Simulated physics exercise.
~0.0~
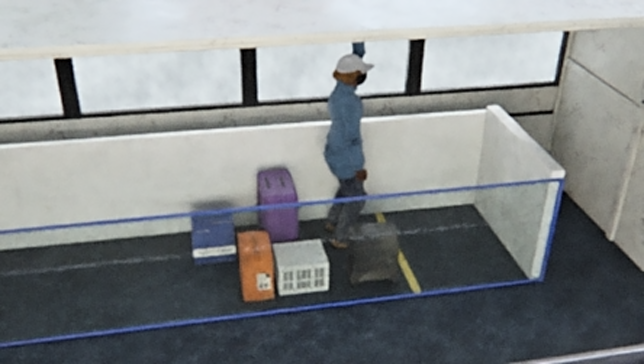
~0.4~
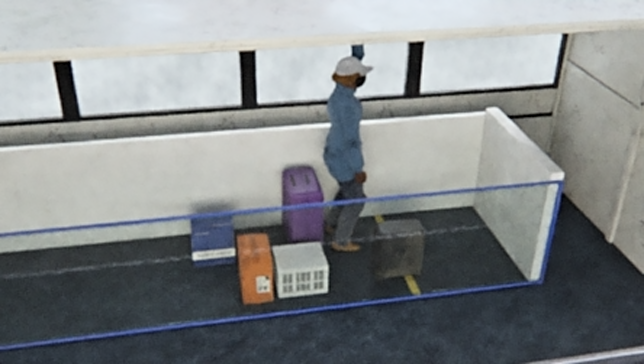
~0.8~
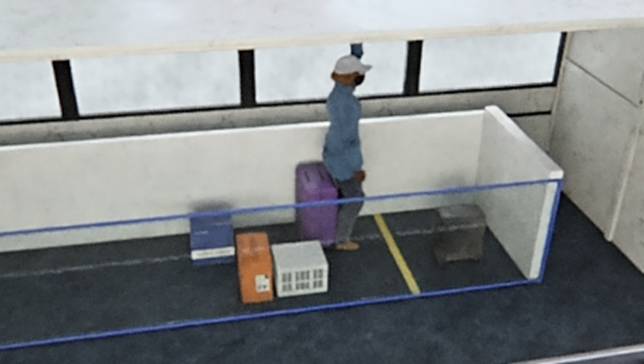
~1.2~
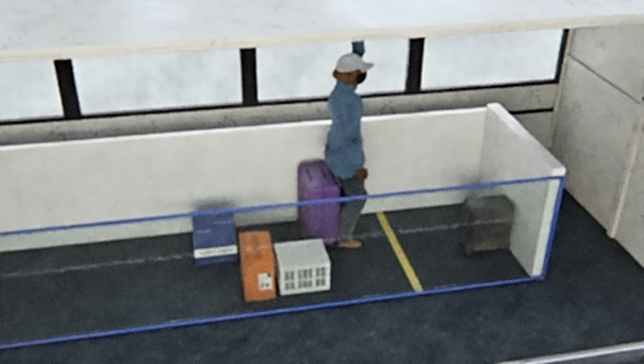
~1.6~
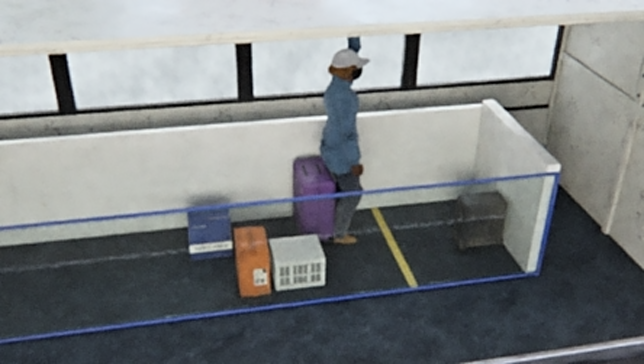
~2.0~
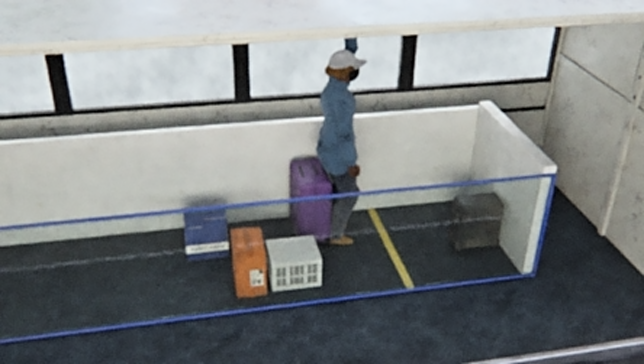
We see a person in a cap standing still in a shuttle bay as a small black case slides right across a yellow line and a big purple case shifts slightly right, stopping short of it, while the orange pack, blue carton and white crate stay put.
